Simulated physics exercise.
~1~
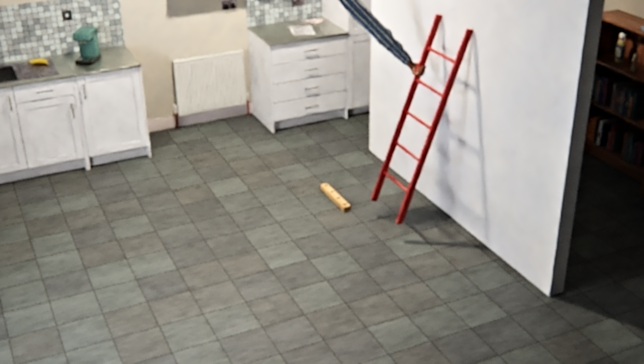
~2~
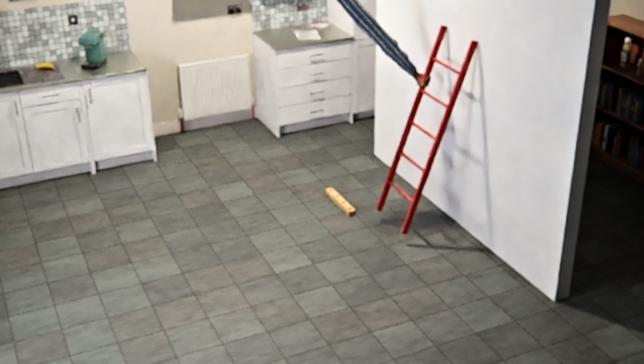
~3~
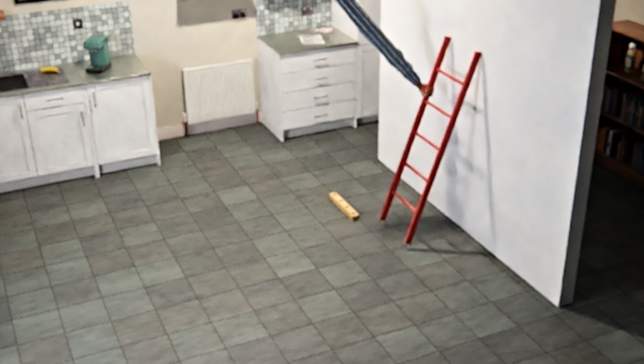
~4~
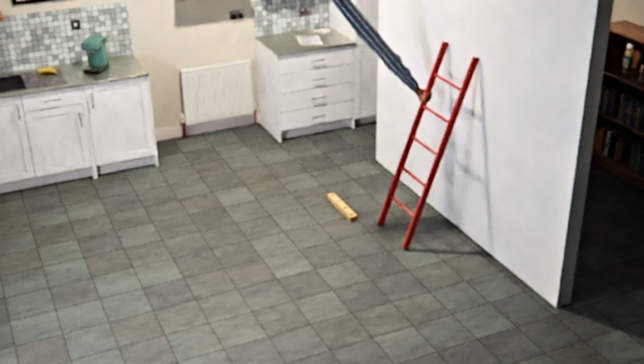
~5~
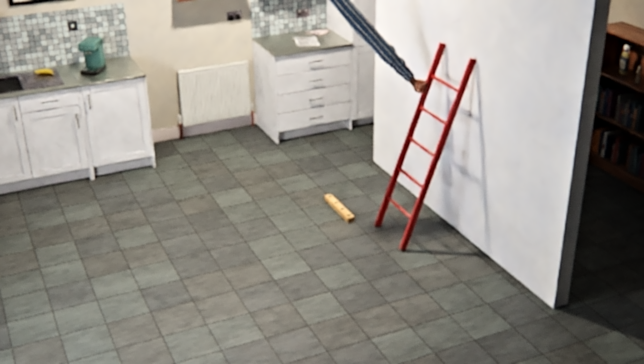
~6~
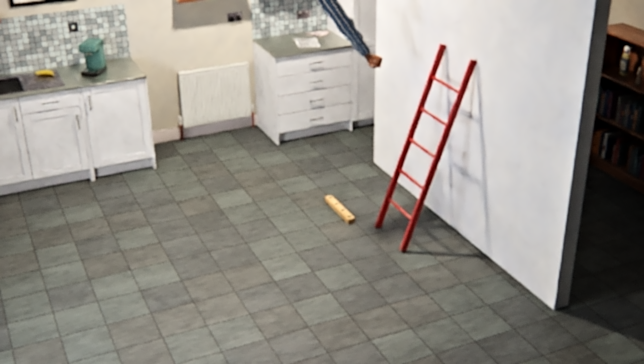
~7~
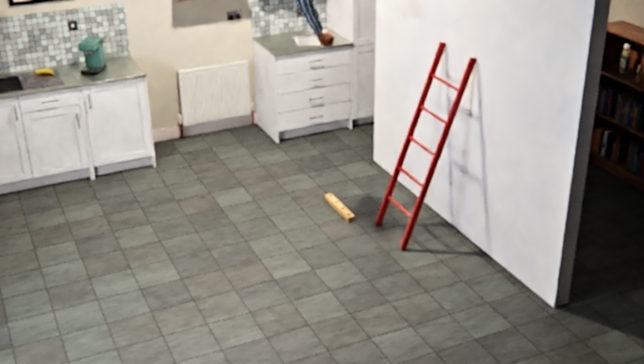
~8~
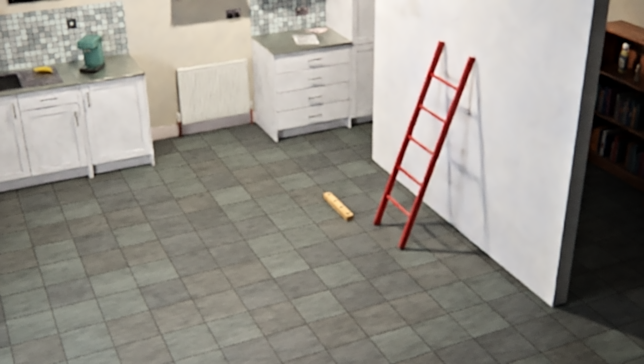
A red ladder-like gate leans against a white wall panel right of centre, its upper part held by a hand on a dark-sleeved arm reaching in from the top. The view looks down from a height, swaying slightly, over a grey tiled floor with white cabinets and a green item on the counter behind, and dark shelves at far right. A short yellowish batten lies on the floor left of the gate. The hand steadies the gate as it shifts very slightly, then lets go and draws back up out of view. The gate stays leaning on the panel, and the batten remains where it lies.
